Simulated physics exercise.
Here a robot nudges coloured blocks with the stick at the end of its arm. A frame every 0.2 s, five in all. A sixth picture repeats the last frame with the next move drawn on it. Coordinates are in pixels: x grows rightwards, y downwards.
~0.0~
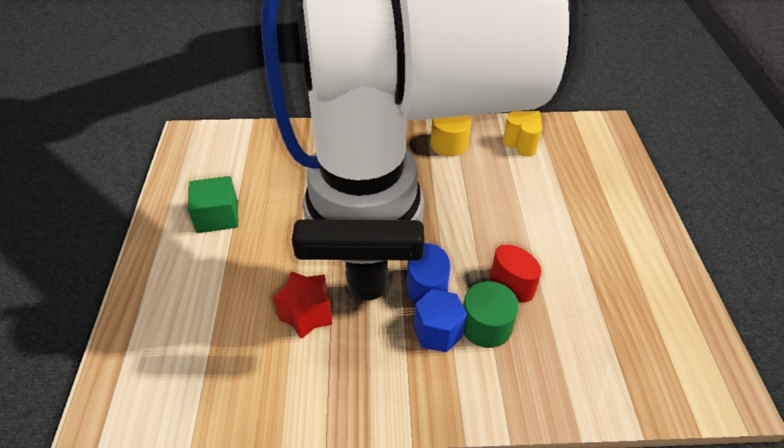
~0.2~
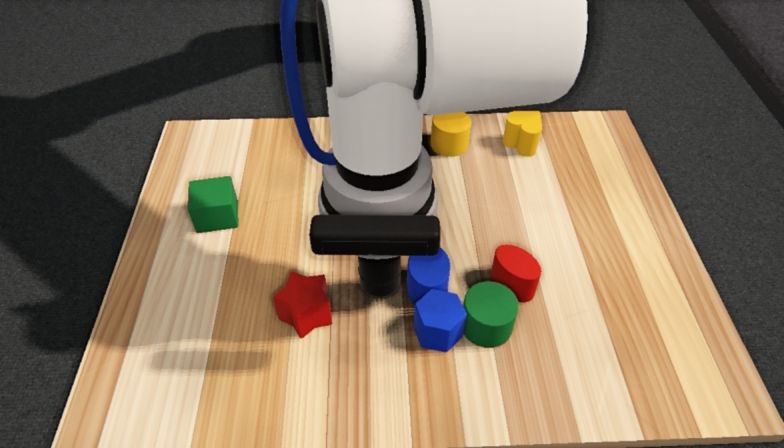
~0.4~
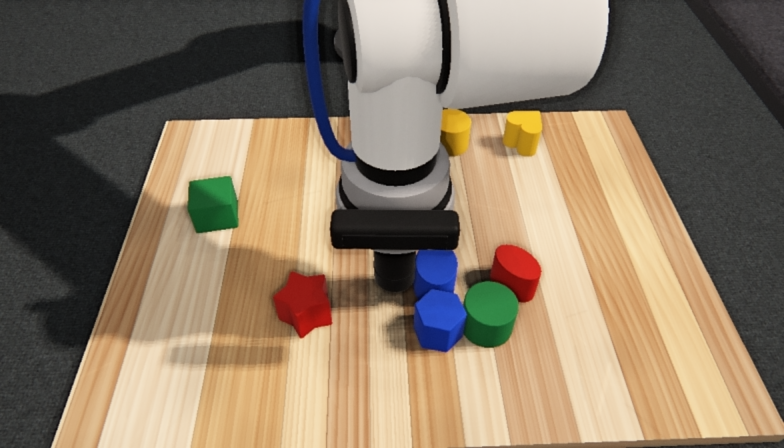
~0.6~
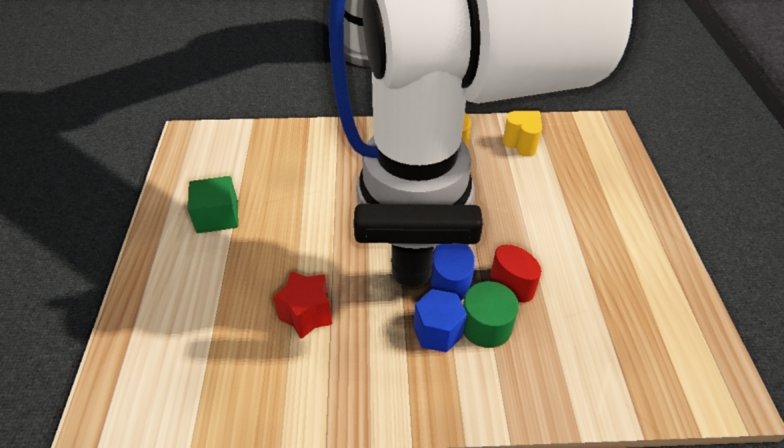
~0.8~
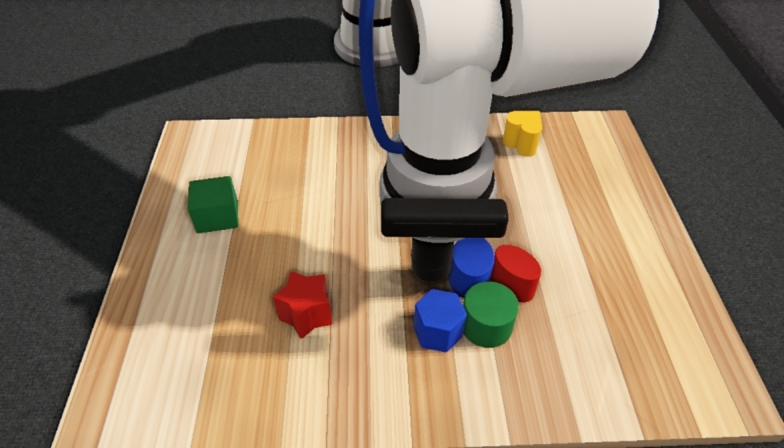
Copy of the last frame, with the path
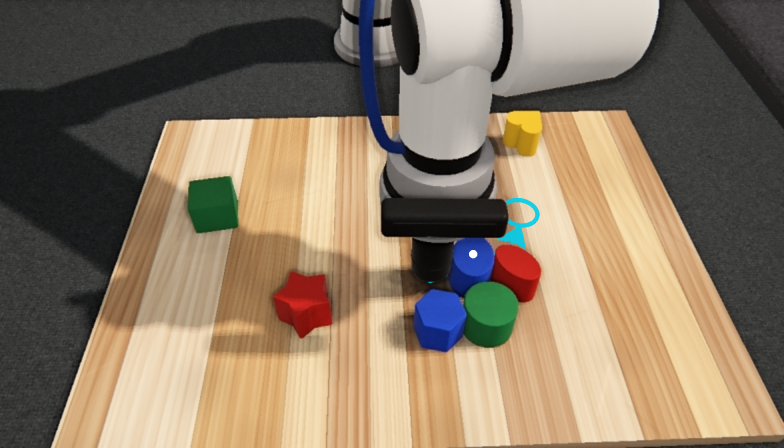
Robot arm moving right over a wooden board, its black stick nudging a blue oval block slightly right beside a red block.
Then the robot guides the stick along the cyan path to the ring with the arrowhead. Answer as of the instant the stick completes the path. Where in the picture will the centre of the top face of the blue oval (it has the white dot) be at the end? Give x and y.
The middle of its upper face should be somewhere near (562, 231).
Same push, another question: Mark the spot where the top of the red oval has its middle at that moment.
The top centre is at (563, 265).
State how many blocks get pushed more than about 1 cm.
The count will be 2.
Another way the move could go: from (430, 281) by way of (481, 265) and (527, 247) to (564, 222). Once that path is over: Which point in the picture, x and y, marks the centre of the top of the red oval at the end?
Top centre: (571, 266).
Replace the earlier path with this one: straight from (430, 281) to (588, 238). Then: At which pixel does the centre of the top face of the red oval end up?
The top centre is at (576, 266).
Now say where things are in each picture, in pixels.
The first picture shows stick's lower end at (368, 285); blue six-sided block at (441, 309); blue oval at (429, 264); red oval at (518, 261).
The second picture shows stick at (380, 281); blocks still.
The third picture shows stick at (395, 277); blue oval at (436, 262).
The fourth picture shows stick at (412, 272); blue oval at (454, 258).
The fifth picture shows stick at (431, 268); blue six-sided block at (441, 309); blue oval at (473, 254); red oval at (518, 261).
Drawn move, from (430, 281) via (473, 263) and (512, 245), ending at (520, 212); the dot is on the blue oval.
What follows on the original path. One third of the way, stick at (476, 249); blue oval at (518, 237); red oval at (550, 261), turned 75° clockwise.
Two thirds of the way, stick at (516, 230); blue oval at (560, 232), turned 50° clockwise; red oval at (563, 265), turned 110° clockwise.
At the end, stick at (523, 198); blue six-sided block still; blue oval at (562, 231), turned 60° clockwise; red oval at (563, 265), turned 110° clockwise.
